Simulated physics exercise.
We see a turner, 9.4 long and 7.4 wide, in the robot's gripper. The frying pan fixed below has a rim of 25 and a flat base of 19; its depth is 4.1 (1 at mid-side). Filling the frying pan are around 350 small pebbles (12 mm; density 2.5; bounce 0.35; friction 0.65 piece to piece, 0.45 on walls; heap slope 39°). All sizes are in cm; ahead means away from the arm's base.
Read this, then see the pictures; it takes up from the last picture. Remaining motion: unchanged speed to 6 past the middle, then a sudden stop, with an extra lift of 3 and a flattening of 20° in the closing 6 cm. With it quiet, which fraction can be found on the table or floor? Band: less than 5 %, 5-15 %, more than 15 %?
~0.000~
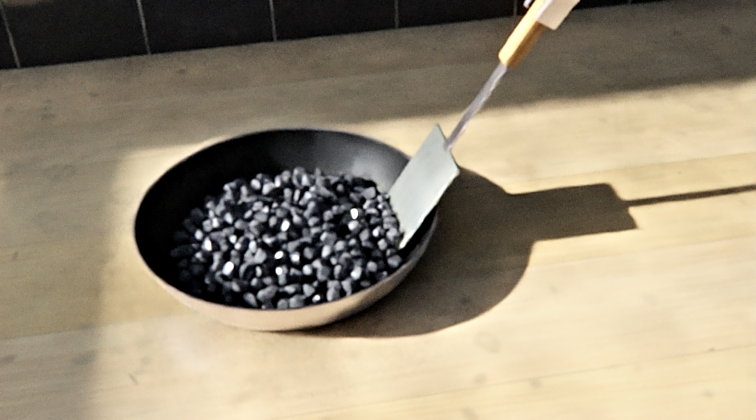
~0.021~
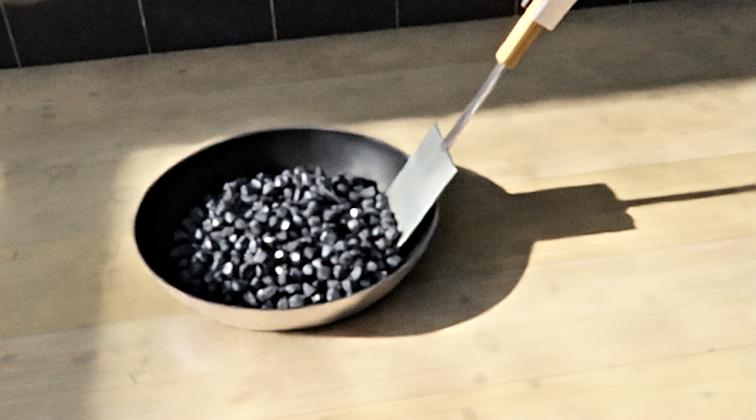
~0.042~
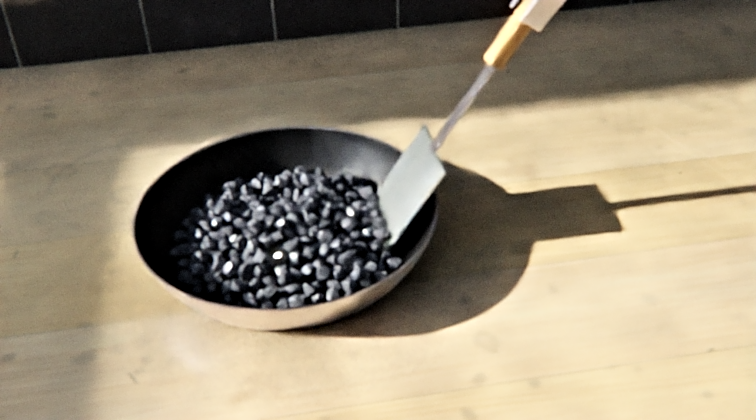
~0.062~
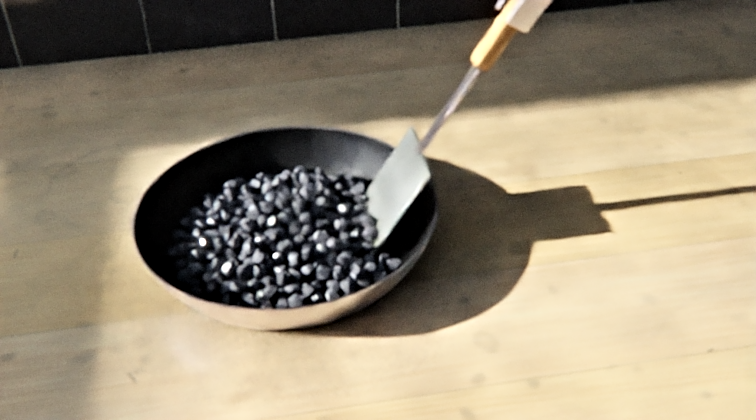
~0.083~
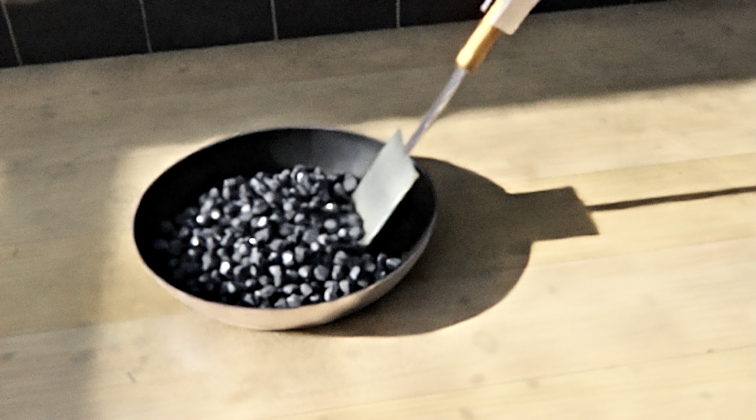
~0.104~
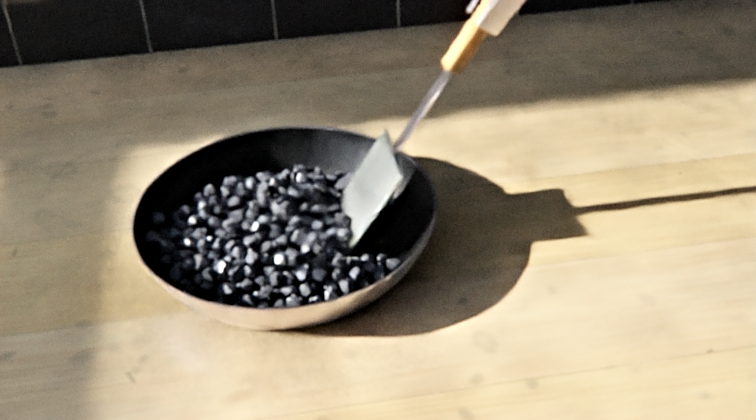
Less than 5 %.
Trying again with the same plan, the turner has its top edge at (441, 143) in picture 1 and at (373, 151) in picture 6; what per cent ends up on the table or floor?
Some 5 percent ends up on the table or floor.
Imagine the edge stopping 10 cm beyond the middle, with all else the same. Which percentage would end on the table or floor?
I'd expect close to 25 per cent then.
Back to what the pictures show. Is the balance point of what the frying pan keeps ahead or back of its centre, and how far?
I'd put it at roughly 4.5 cm toward the front.
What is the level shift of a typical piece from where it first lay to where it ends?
Roughly 4 centimetres.
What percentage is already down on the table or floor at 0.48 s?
Fraction noted: Close to 2 per cent.
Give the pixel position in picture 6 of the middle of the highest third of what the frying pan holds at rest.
(187, 229).
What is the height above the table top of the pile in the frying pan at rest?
About 5.5 centimetres.
After 0.17 s, sloping 57°, highest piece 5 above the table; 352 in the frying pan.
After 0.24 s, sloping 47°, highest piece 7 above the table; 349 in the frying pan, 3 on the blade or in flight.
After 0.48 s, sloping 37°, highest piece 5 above the table; 345 in the frying pan, 7 on the table or floor.
After 1.53 s, sloping 37°, highest piece 5 above the table; 345 in the frying pan, 7 on the table or floor.
In the end, 345 in the frying pan, 7 on the table or floor. That is 2 % on the table or floor.
